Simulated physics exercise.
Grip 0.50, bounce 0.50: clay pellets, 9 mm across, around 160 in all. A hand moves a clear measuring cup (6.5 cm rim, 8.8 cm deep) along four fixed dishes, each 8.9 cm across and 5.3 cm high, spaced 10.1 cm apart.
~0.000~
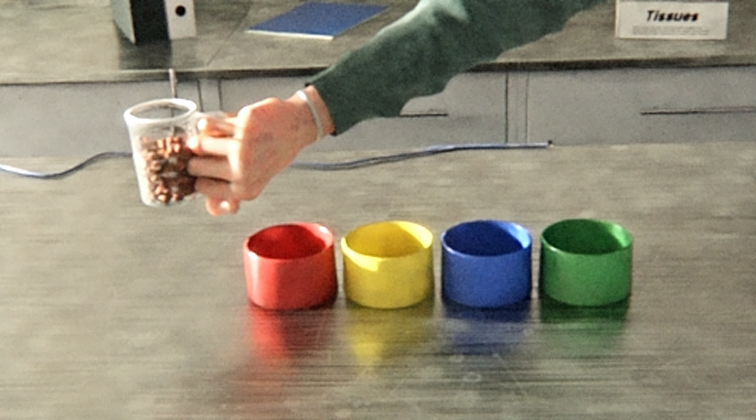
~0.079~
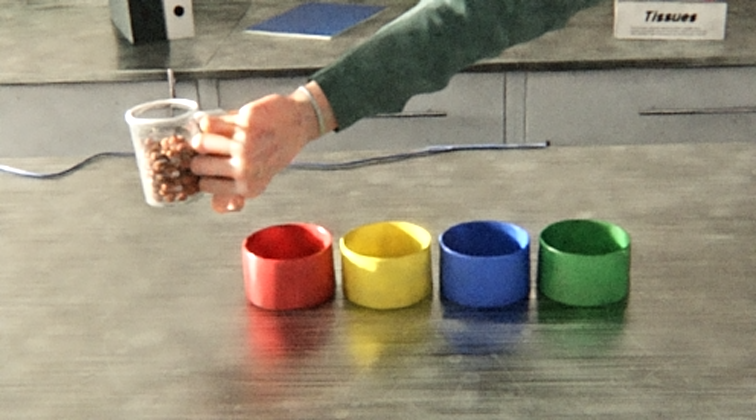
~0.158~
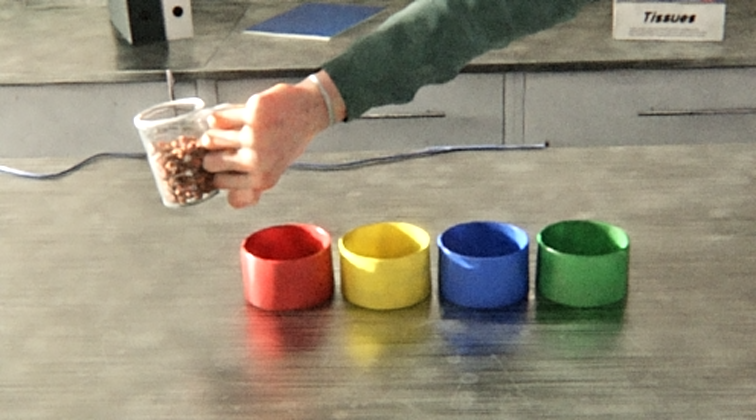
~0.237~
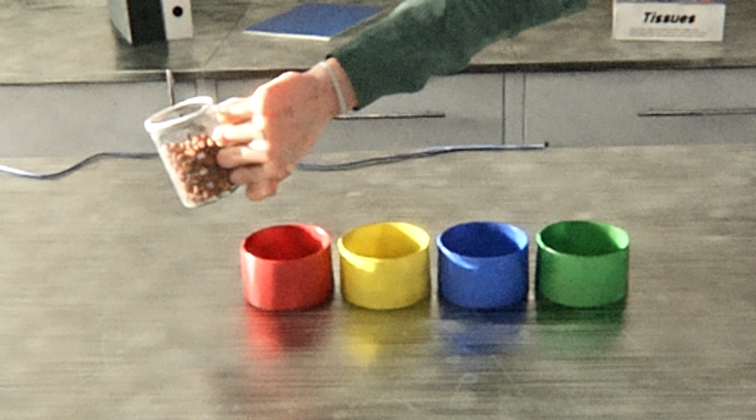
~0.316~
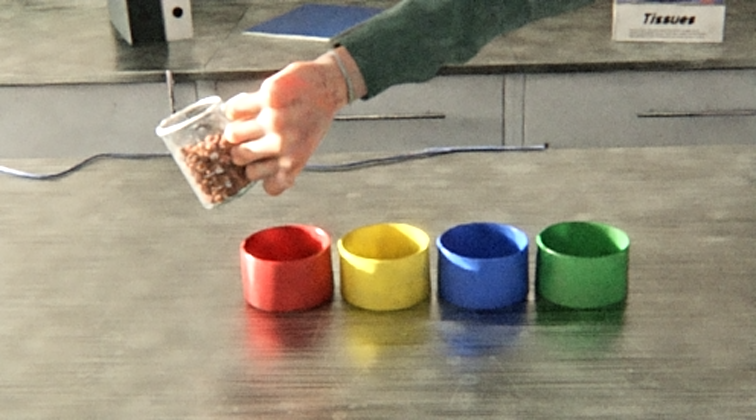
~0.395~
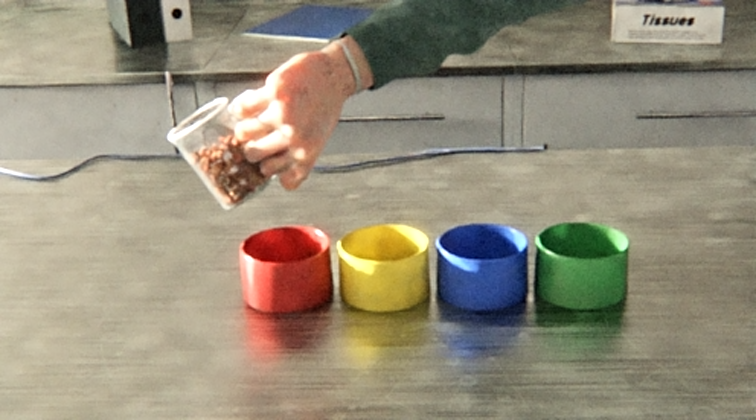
A hand in a green sleeve held a clear cup of small brown pieces above a table, then moved it a little to the right while tilting it, near red, yellow, blue and green dishes.
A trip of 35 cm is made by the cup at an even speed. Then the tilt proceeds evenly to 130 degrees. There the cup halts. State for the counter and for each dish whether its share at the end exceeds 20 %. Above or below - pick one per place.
Red: Below; blue: Below; green: Below; yellow: Above; counter: Below.
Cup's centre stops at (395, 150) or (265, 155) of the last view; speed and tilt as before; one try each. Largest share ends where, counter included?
Largest portions, in order: Yellow and counter.
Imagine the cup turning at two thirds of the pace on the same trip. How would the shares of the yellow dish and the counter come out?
In that case yellow 0, counter 0.
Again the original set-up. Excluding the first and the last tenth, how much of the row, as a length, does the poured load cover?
Spread: Around 6 cm.
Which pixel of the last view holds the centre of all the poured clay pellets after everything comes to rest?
Centre at rest, approx.: (387, 274) px.
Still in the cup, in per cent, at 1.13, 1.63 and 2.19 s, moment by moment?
Roughly 100, then 15, then 0.
After 1.13 s, tilt 92 degrees; cup holds 100 %.
After 1.63 s, tilt 130 degrees; cup holds 15 %, red 5 %, yellow 75 %.
Then, at 2.19 s, tilt 130 degrees; cup holds 0 %, red 5 %, yellow 90 %.
At rest (2.5 s), red 5 %, blue 0 %, green 0 %, yellow 90 %, counter 5 %.
